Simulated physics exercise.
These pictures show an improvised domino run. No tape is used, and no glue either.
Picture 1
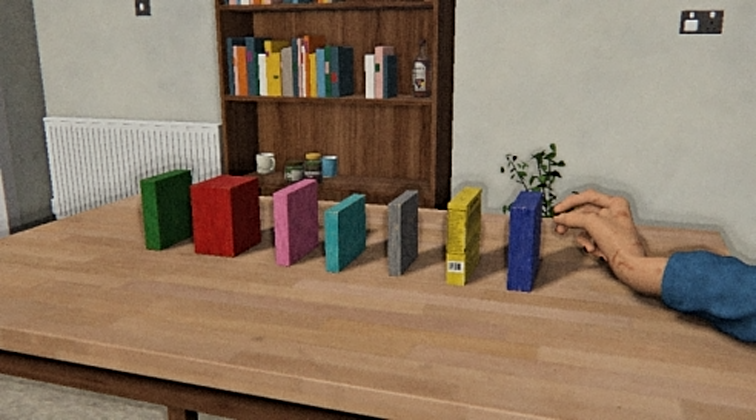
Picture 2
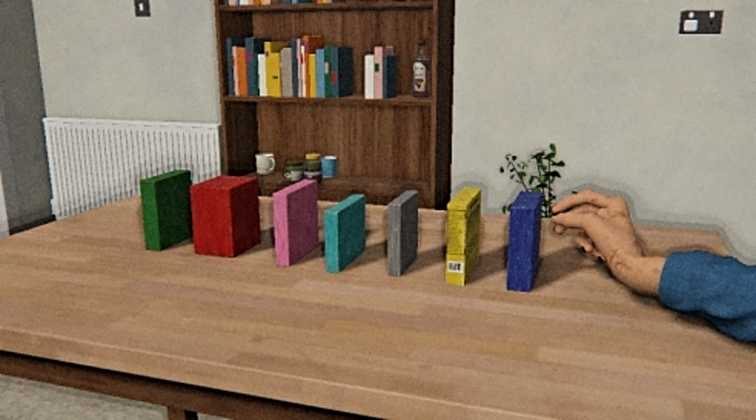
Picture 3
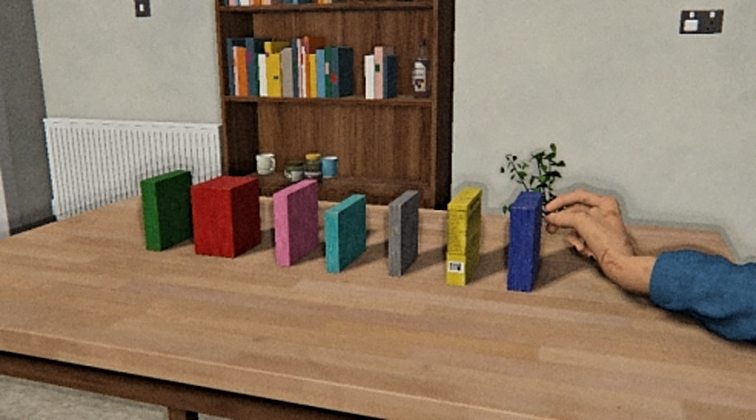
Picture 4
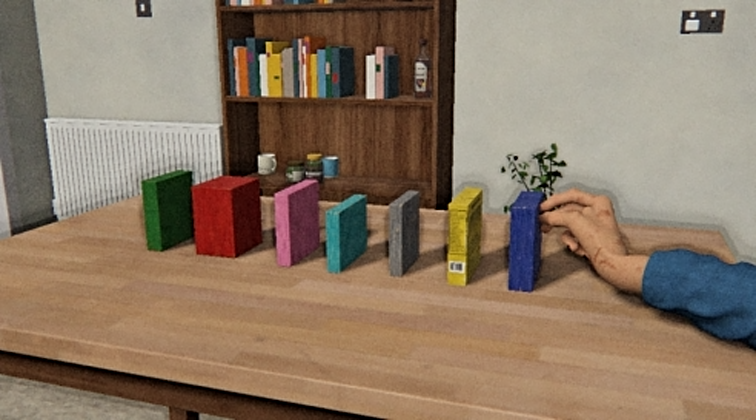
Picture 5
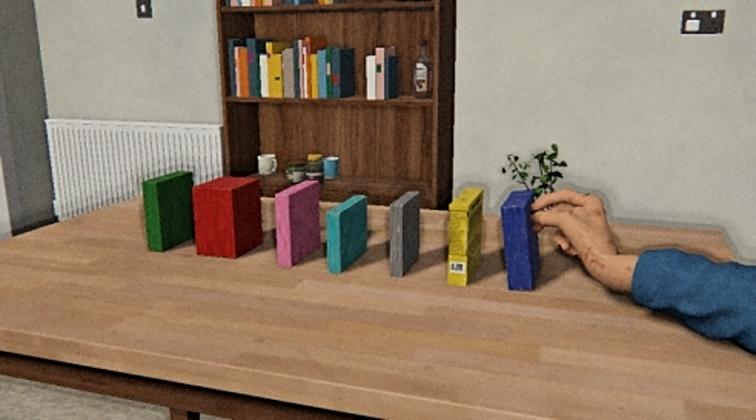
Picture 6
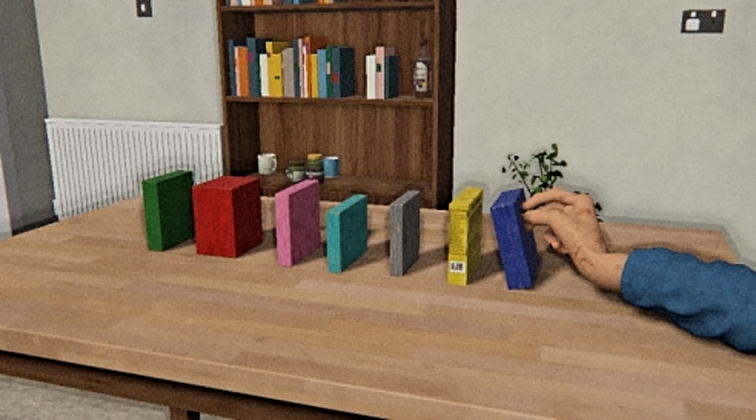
Hand in a blue sleeve moving left and tilting a blue block toward a row of colourful upright blocks on a wooden table.
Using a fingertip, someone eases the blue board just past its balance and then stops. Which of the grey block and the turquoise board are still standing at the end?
My prediction: Grey block: Over, turquoise board: Over.
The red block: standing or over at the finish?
At the finish the red block is standing.
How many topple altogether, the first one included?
5 altogether.
Then, 0.50 s later than the last frame, blue board 70° over; grey block tilted by 44° near (379, 236); turquoise board tilted by 3° near (347, 231); yellow packet tilted by 66°.
Then, 0.70 s later than the last frame, blue board 71° over; grey block tilted by 75° near (367, 249); turquoise board tilted by 65° near (318, 240); yellow packet on its side.
When it is over, lying over on the table, pink board, yellow packet, grey block and turquoise board; red block as before. End places, in pixels of the last picture, grey block near (366, 249), turquoise board near (315, 240).
